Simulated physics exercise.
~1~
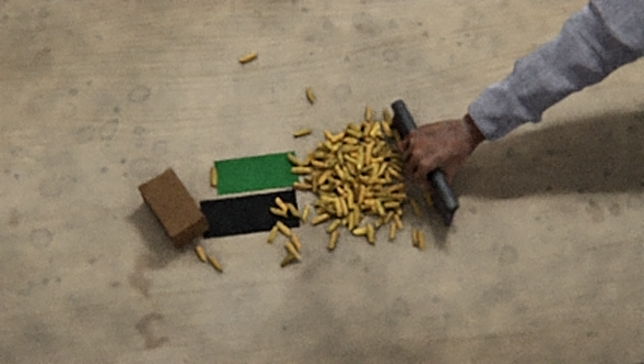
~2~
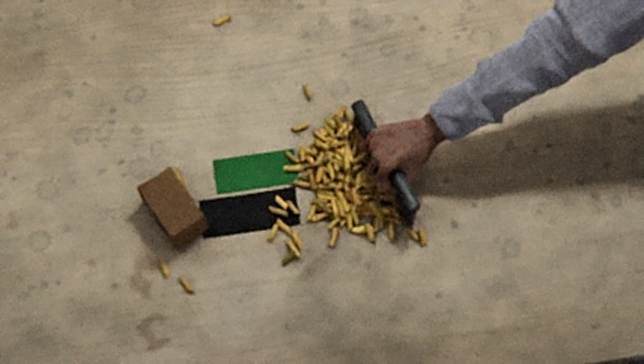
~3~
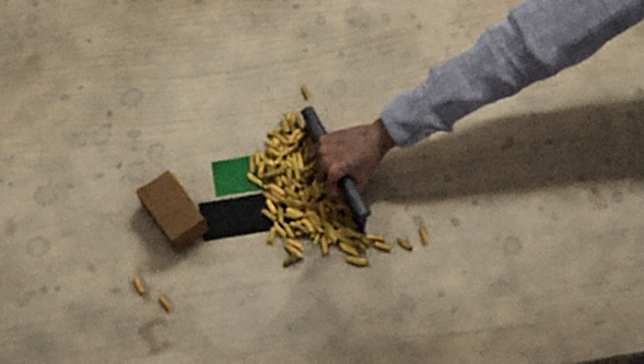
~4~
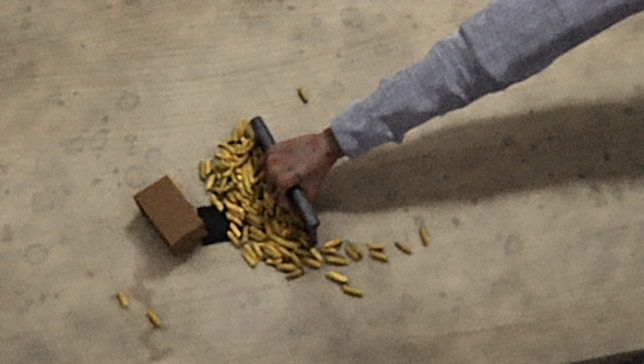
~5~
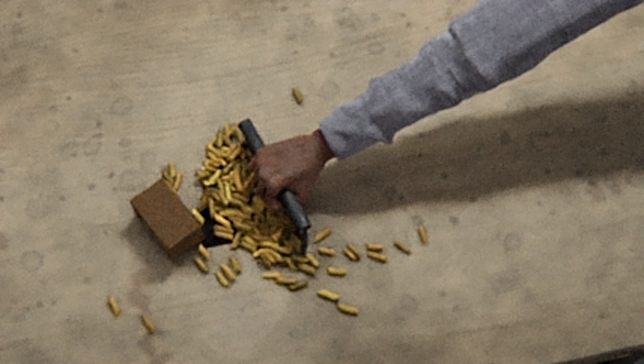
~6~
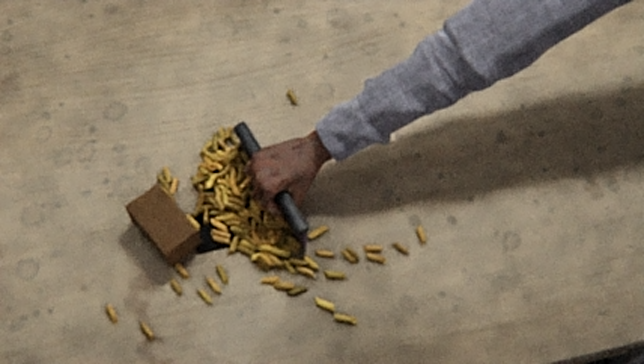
The clip shows a hand pushing a pile of dry pasta leftward with a dark scraper across green and black mats towards a brown block, where it stops with the pasta heaped over the mats against the block and stray pieces scattered around.
